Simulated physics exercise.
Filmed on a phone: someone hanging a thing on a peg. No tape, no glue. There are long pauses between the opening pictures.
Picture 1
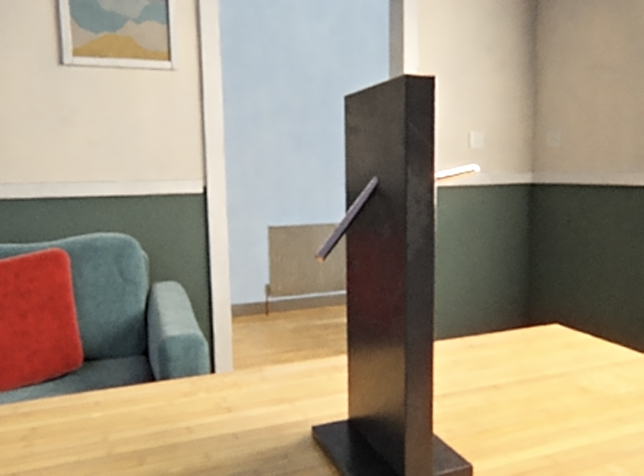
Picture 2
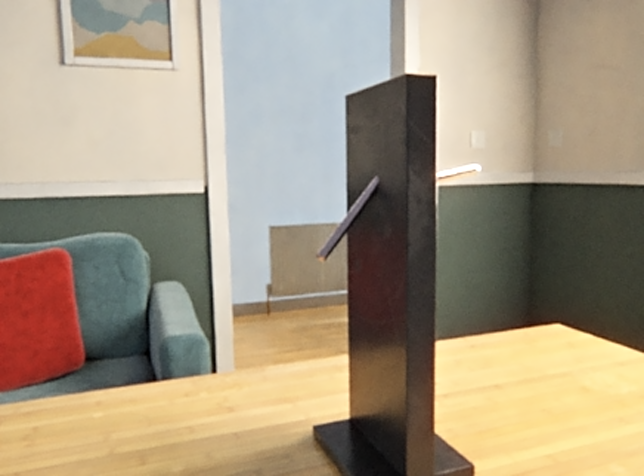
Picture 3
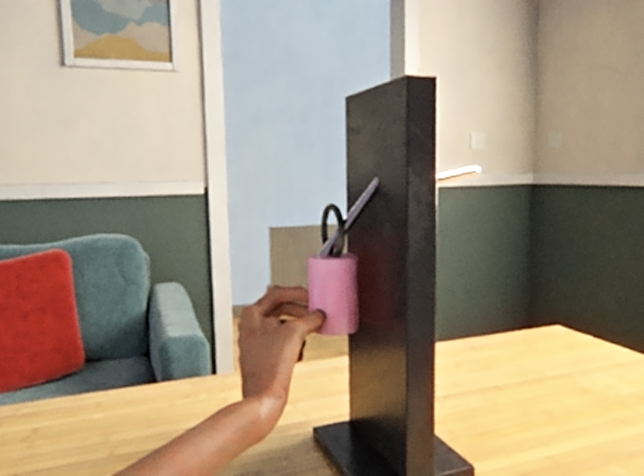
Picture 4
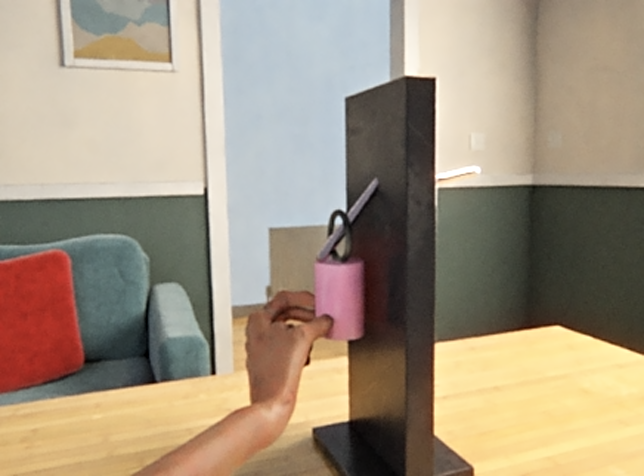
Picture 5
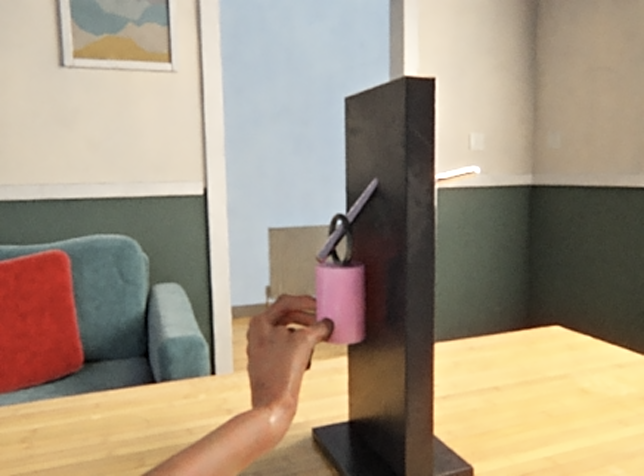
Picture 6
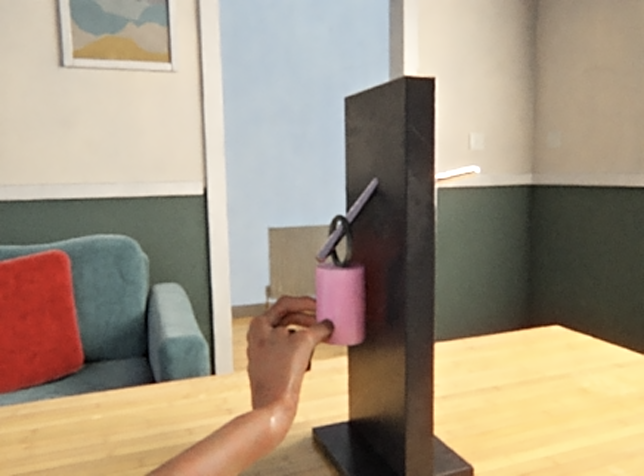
A hand enters from the lower left holding a pink lantern with a dark ring handle, brings the ring onto the angled peg of a tall black stand, then shifts slightly right and down and stays almost still, still gripping it. The camera holds nearly steady across a light wooden table in a living room. Behind are a teal armchair with a red cushion at left, a framed picture, and cream-and-green walls.
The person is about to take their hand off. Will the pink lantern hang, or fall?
In the end the pink lantern falls off.
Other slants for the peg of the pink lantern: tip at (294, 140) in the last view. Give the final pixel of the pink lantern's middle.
Resting at (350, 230).
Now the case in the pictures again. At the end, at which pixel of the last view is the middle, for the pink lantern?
Roughly at (280, 459).
Then, 0.14 s past the last view, pink lantern leaning 23° off how it started near (328, 315).
Then, 0.22 s past the last view, pink lantern in the air near (312, 407).
Then, 0.32 s past the last view, pink lantern come down near (279, 455).
Finally, the pink lantern slips down, near (280, 459).
